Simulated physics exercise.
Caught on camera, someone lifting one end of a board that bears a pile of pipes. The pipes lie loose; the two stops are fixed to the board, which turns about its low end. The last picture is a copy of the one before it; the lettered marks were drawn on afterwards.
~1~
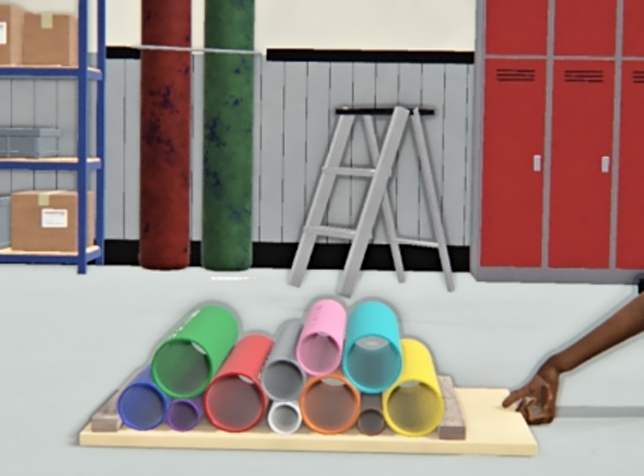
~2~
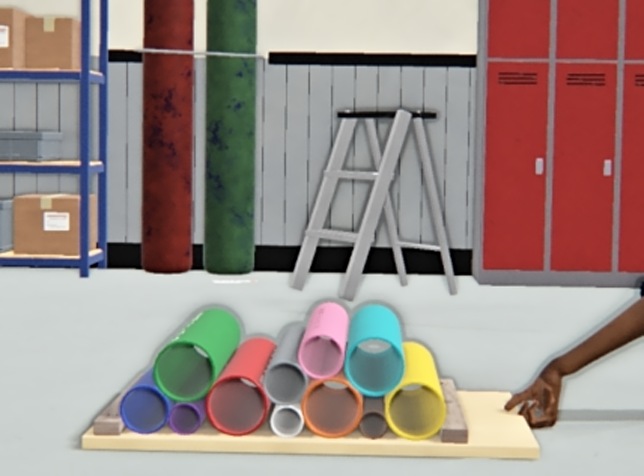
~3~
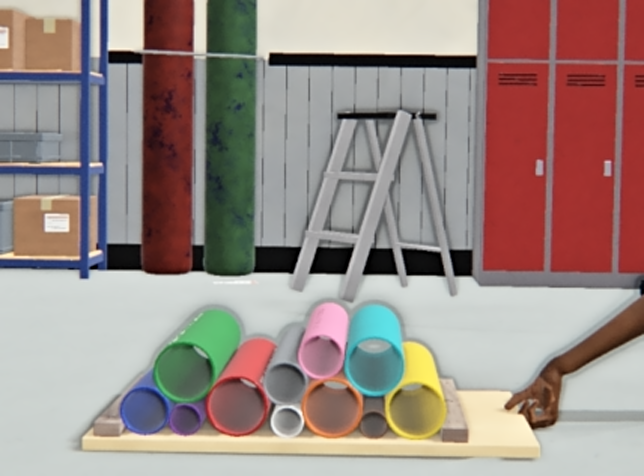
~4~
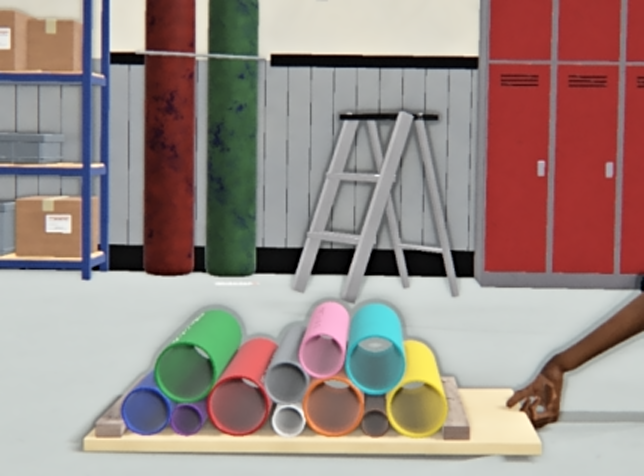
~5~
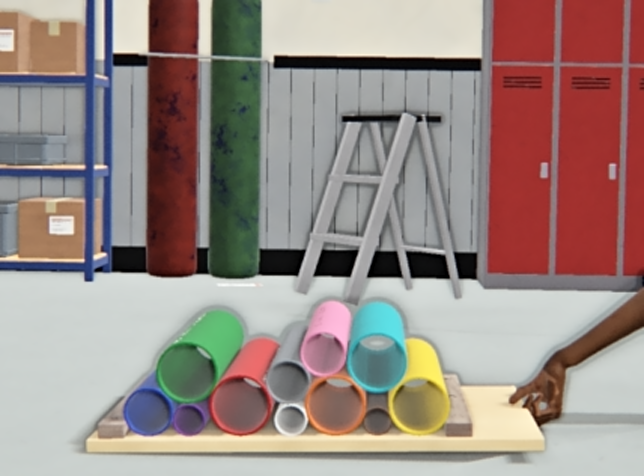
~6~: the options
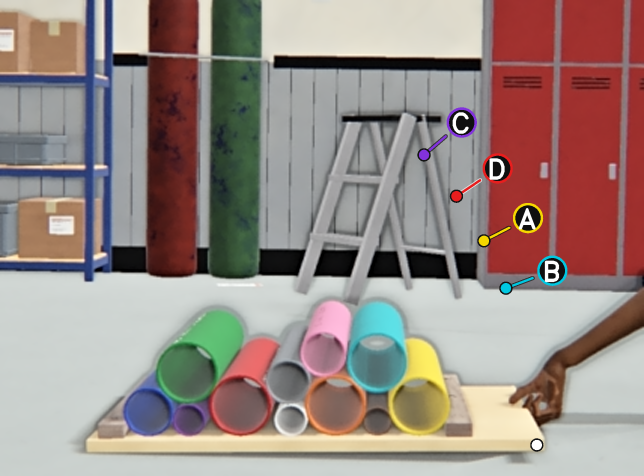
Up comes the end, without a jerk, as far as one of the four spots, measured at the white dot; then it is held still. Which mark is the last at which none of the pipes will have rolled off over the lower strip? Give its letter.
The answer is mark D.
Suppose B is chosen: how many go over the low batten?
With B, none.
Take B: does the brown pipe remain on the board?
Yes, with B.
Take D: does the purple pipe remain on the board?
The purple pipe: Yes.
On the marked copy, A at (484, 241); B at (506, 288); C at (424, 155); D at (457, 196); the white dot at (537, 445).
With D. Early on, board at 19°.
Further on, board at 35°.
At the end, board at 35°, none over the low batten.
As for the rest, A none over the low batten; B none over the low batten; C seven over the low batten.
